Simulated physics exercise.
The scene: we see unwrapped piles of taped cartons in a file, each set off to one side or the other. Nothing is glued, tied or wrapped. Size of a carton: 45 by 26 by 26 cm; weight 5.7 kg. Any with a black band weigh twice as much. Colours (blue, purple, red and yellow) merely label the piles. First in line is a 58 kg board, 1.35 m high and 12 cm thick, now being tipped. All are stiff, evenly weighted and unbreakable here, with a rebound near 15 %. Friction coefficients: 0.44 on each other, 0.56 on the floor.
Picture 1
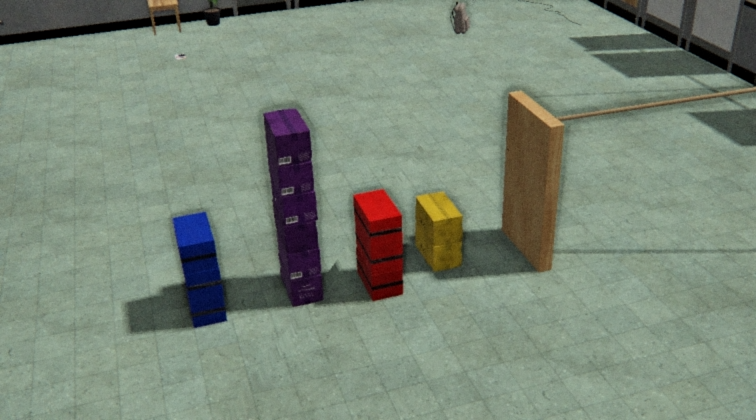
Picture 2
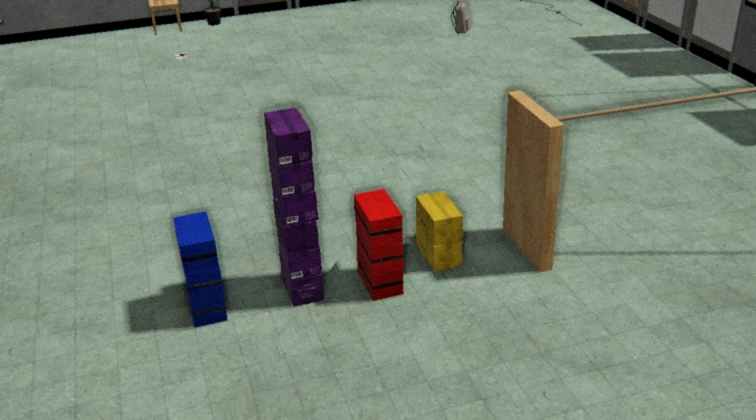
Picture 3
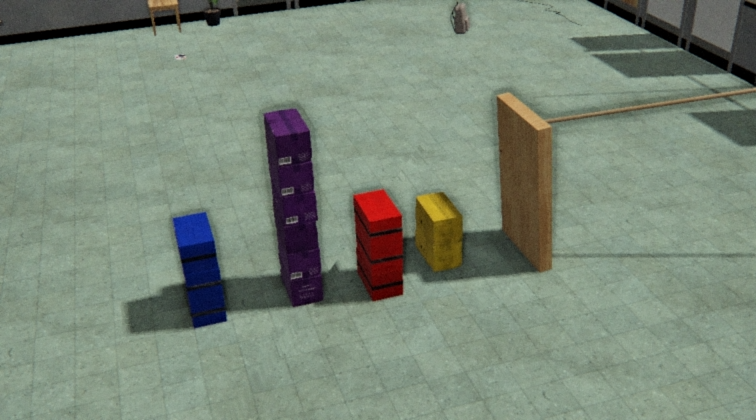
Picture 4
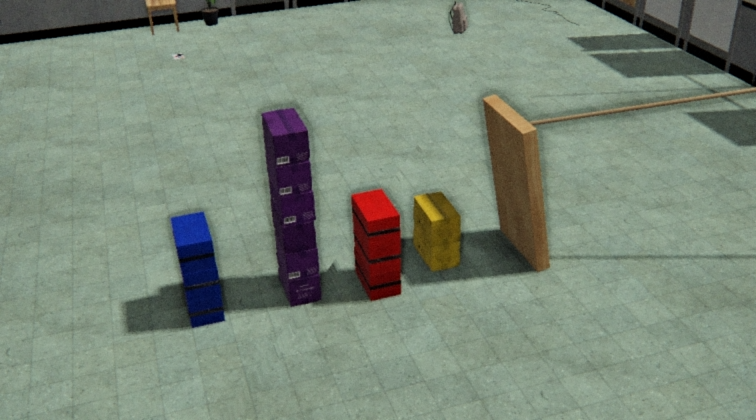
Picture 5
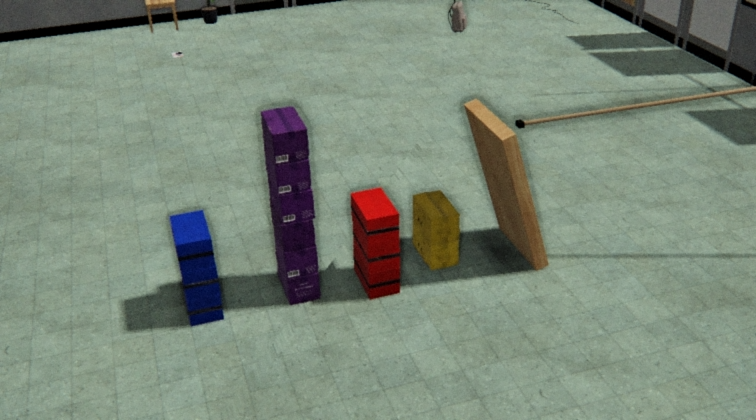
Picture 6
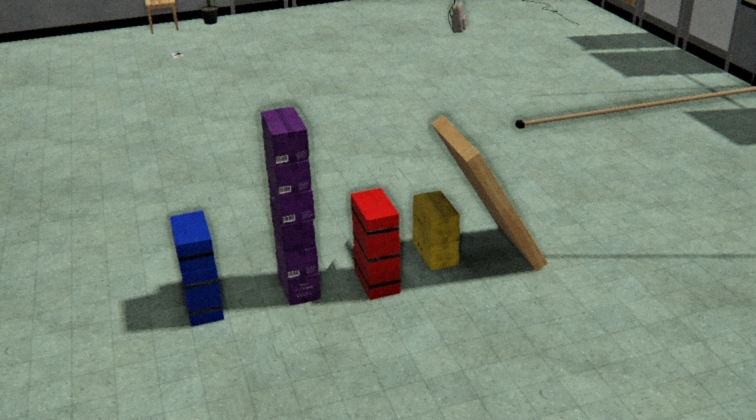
A long pole pushes the top of an upright wooden board leftward, then stops while the board keeps tilting toward the yellow stack; the yellow, red, purple and blue stacks stay standing in place on the tiled floor.
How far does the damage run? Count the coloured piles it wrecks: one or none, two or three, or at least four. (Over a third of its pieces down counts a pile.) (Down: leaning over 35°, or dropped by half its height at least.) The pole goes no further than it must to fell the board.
Lost: No more than one.
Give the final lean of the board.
About 55°.
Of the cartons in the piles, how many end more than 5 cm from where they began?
It is 1.
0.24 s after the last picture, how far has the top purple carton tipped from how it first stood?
About 0°.
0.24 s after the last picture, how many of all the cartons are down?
At that moment 0.
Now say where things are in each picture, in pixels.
In the first frame (we follow the side turned to the camera), pole end 8 cm short, board 0° from upright; top red carton (377, 205); top purple carton (294, 149); no other piece has moved.
Pole end 8 mm in, board 1° from upright; top purple carton (295, 149), in the second frame.
Pole end 10 cm in, board 5° from upright; top purple carton (294, 150); no other piece has moved, in the third frame.
Pole end 18 cm in, board 10° from upright; top purple carton (292, 149); no other piece has moved, in the fourth frame.
Pole end (523, 126) 19 cm in, stopped, board 17° from upright; top purple carton (291, 148); no other piece has moved, in the fifth frame.
Pole end (523, 126) 19 cm in, stopped, board 30° from upright; top purple carton (291, 148); top blue carton (190, 227); no other piece has moved, in the sixth frame.
Then, 0.06 s on from the sixth picture, board 35° from upright; none of the 14 cartons down.
Then, 0.14 s on from the sixth picture, board 45° from upright; none of the 14 cartons down.
Then, 0.24 s on from the sixth picture, board 55° from upright; none of the 14 cartons down, 1 disturbed; top yellow carton displaced 32 mm.
Then, 0.66 s on from the sixth picture, board 55° from upright; none of the 14 cartons down, 1 disturbed; top yellow carton displaced 53 mm.
Finally, board 53° from upright; none of the 14 cartons down, 1 disturbed; top yellow carton displaced 54 mm; top blue carton unmoved. No coloured pile is wrecked. Seen by the last camera, middles, top yellow carton near (431, 219), top blue carton near (192, 241).
